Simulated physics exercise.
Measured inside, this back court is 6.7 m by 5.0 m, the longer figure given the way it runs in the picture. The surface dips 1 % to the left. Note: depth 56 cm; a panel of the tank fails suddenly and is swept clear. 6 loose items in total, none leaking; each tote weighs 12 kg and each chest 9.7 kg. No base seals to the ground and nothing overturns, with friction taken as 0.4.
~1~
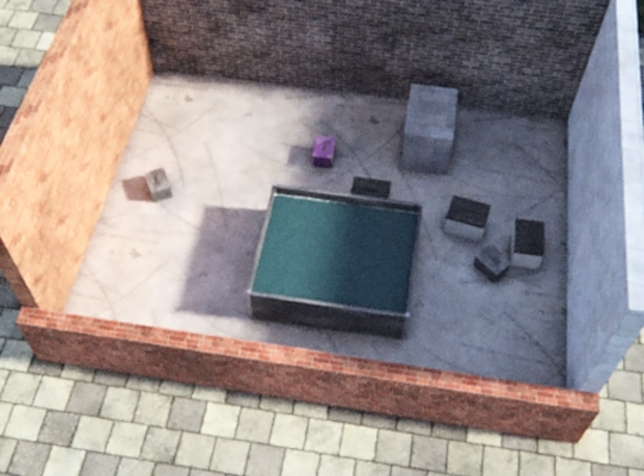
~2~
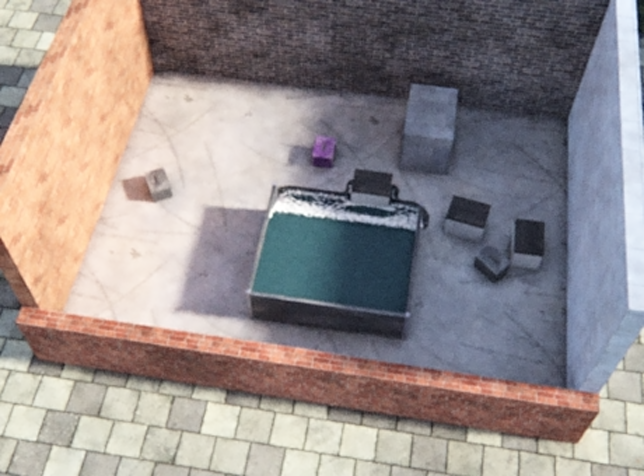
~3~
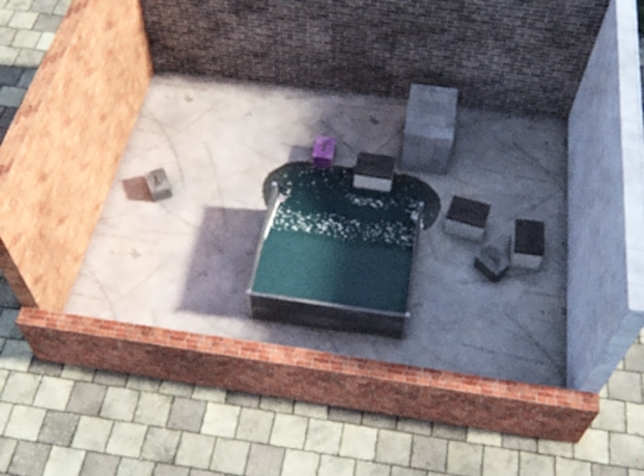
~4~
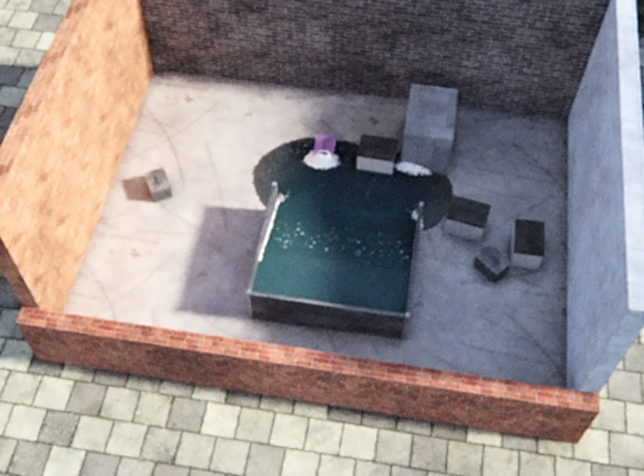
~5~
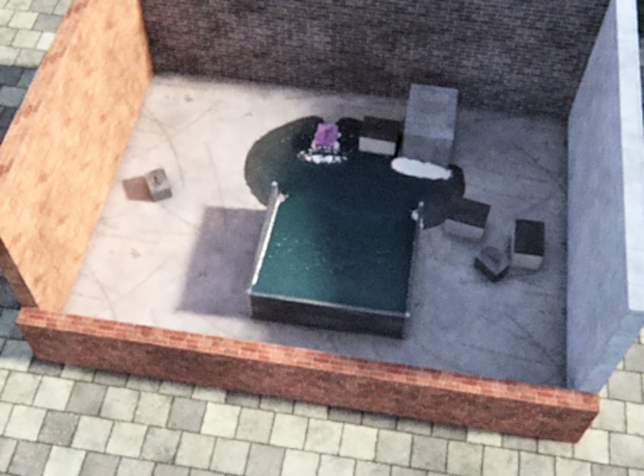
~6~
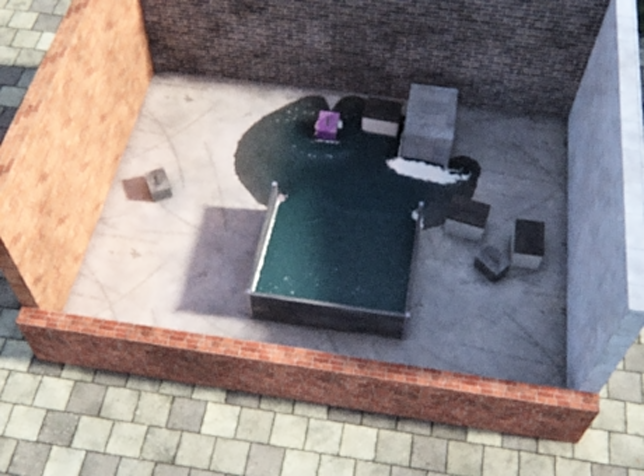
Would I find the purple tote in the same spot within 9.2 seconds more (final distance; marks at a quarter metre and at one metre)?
When it settles, the purple tote lies far from the start.
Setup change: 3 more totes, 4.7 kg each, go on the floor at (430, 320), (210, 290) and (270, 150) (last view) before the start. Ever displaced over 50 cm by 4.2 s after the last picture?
In order: Below it, below it, above it.
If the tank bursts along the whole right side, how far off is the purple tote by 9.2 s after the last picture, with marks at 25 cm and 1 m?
In that scenario the purple tote would have stayed in place.
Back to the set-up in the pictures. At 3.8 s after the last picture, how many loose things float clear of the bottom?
The number is 2.
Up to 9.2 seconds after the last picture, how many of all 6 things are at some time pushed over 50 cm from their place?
All told, that gives 5.
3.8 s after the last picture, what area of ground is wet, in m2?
About 27 m2.
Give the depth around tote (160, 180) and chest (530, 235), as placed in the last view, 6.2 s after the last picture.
2 and 6 cm.
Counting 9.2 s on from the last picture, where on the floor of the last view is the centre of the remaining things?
That lands at roughly (376, 283).
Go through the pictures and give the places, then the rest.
The purple tote at (325, 147) rests on the ground; water covers 3.4 m2; 0 of 6 have shifted, in the first picture.
The purple tote at (325, 147), on the bottom; 4.3 m2 under water; 1 of 6 have shifted, in the second picture.
The purple tote at (325, 147) rests on the ground; 5.6 m2 under water; 1 of 6 have shifted, in the third picture.
The purple tote at (325, 145), on the bottom, 4 cm from its start; water covers 6.7 m2; 1 of 6 have shifted, in the fourth picture.
The purple tote at (327, 135), on the bottom, 24 cm from its start; water covers 8.0 m2; 2 of 6 have shifted, in the fifth picture.
The purple tote at (328, 121), on the bottom, 51 cm from its start; 9.3 m2 under water; 2 of 6 have shifted, in the sixth picture.
Then, 1.2 s after the last picture the purple tote is near (291, 90), 1.2 m from its start, afloat; 1 afloat.
Then, 3.8 s after the last picture the purple tote is near (164, 186), 2.4 m from its start, aground; 2 afloat.
Then, 6.2 s after the last picture the purple tote is near (159, 209), 2.6 m from its start, aground; 2 afloat.
Then, 9.2 s after the last picture the purple tote is near (159, 209), 2.6 m from its start, aground; 3 afloat.
